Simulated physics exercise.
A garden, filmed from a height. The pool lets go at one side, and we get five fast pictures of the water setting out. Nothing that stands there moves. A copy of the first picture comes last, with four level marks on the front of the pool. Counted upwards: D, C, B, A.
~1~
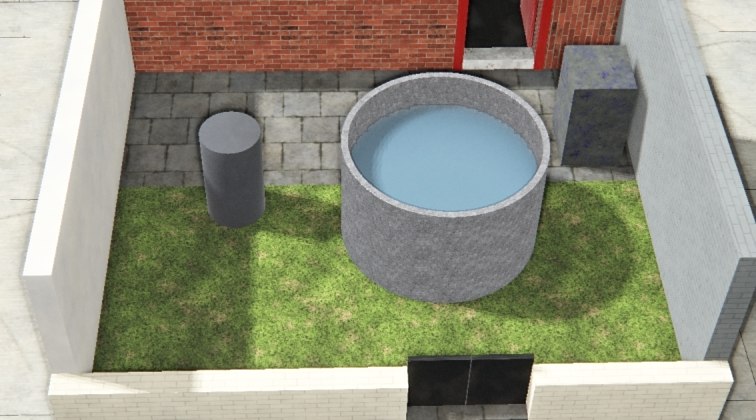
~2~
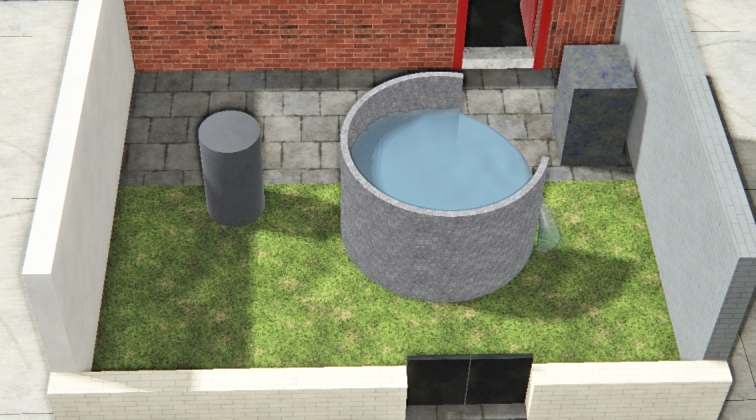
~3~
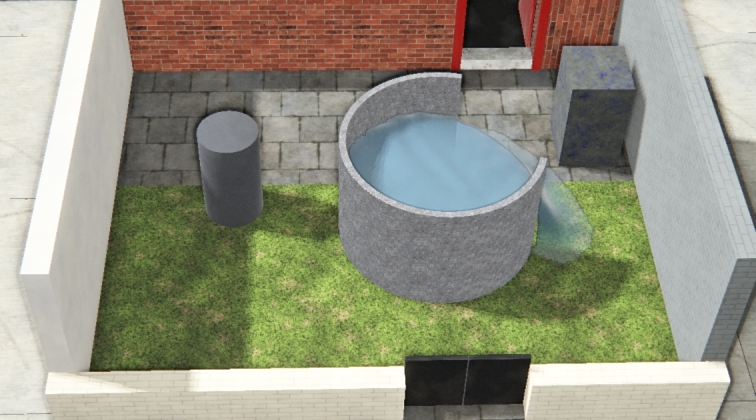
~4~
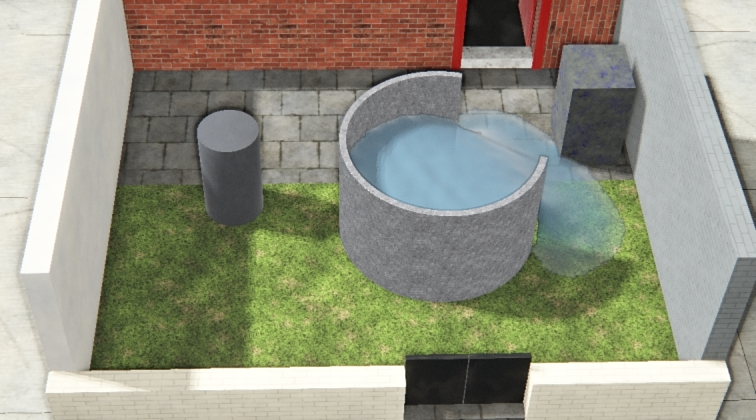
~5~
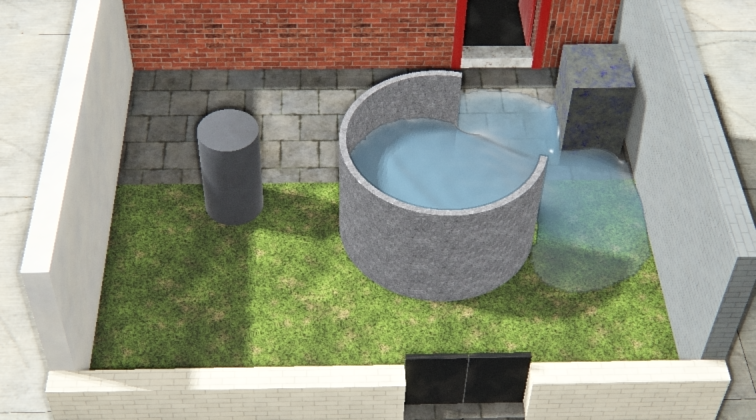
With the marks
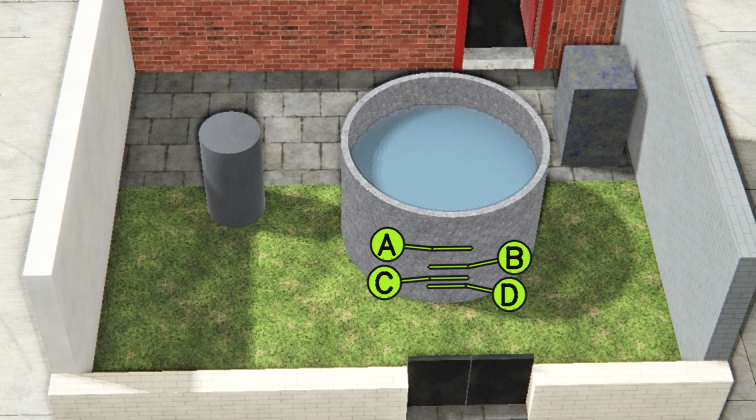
A round grey stone pool full of blue water stands right of centre in a walled yard of grass and paving, seen from a height. A dark grey cylinder stands to its left, a mottled dark block to its right, a red-framed doorway in the brick wall behind, and a shut black gate in front. The pool's back-right side opens, and water pours out, spreading rightward over grass and paving.
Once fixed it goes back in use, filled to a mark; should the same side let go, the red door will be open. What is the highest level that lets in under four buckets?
Choose C.
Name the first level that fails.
That would be B.
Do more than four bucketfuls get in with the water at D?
No, that is safe.
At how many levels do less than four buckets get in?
Two of the four.
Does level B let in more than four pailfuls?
Yes, it does.
In lime, A at (451, 248); B at (449, 266); C at (448, 278); D at (447, 286); from the bottom up D, C, B, A.
If A is chosen, dozens of bucketfuls pour in.
If B is chosen, about 9 bucketfuls get in.
If C is chosen, a bucket or two gets in.
If D is chosen, nothing gets over.
